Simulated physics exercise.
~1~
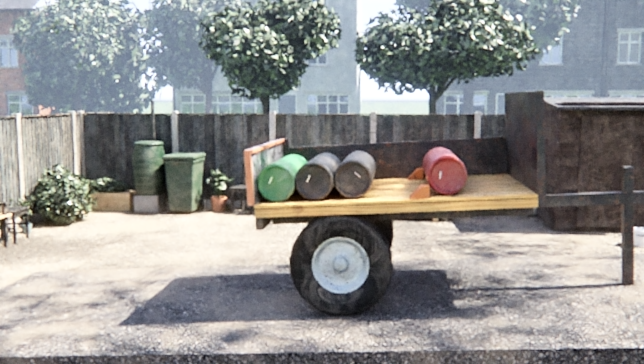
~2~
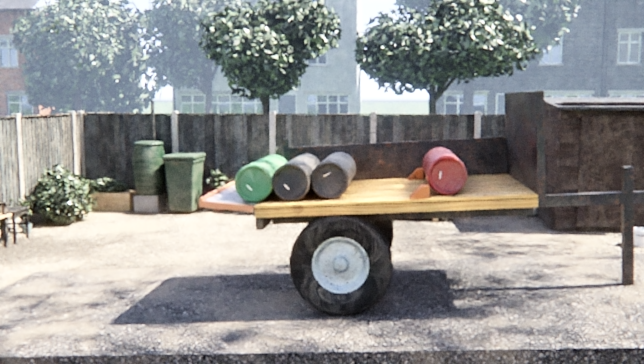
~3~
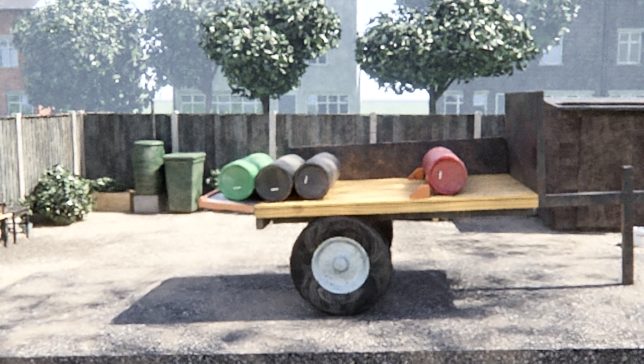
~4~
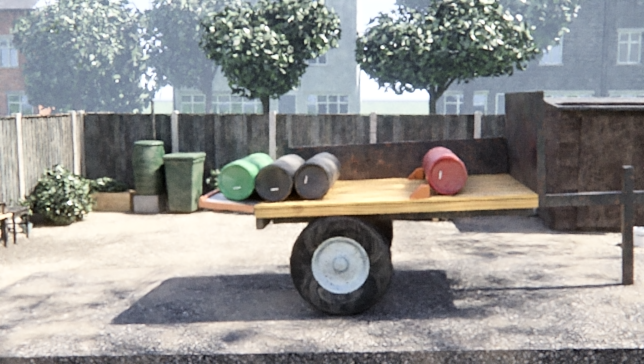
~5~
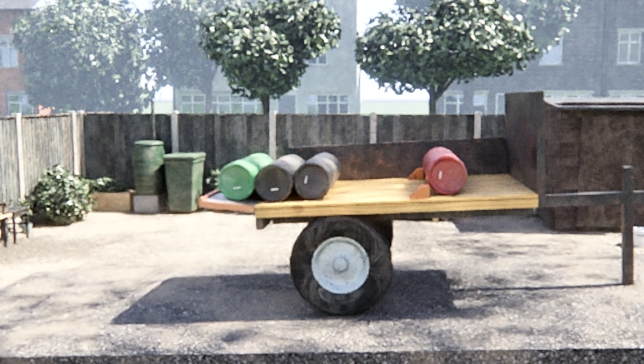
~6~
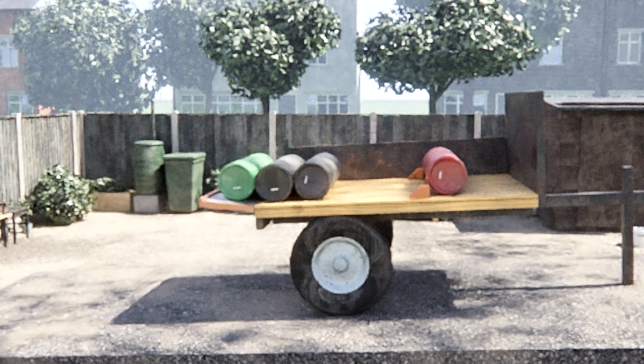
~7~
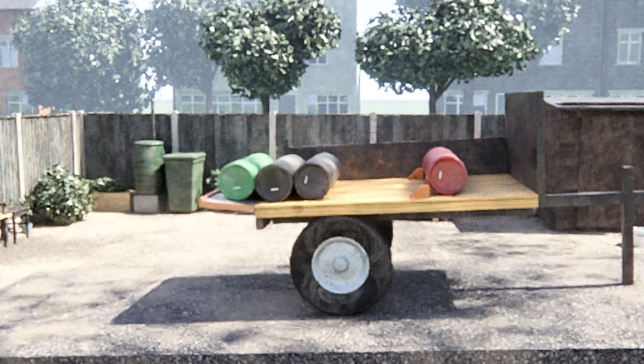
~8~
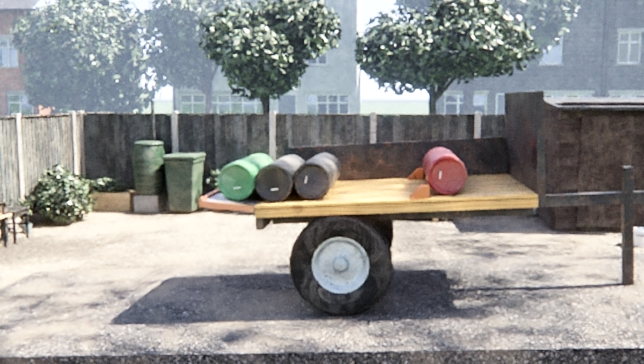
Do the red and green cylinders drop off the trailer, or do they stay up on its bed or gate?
Neither of them drops off. The red cylinder stays over the bed, while the green one ends up resting out on the lowered gate.
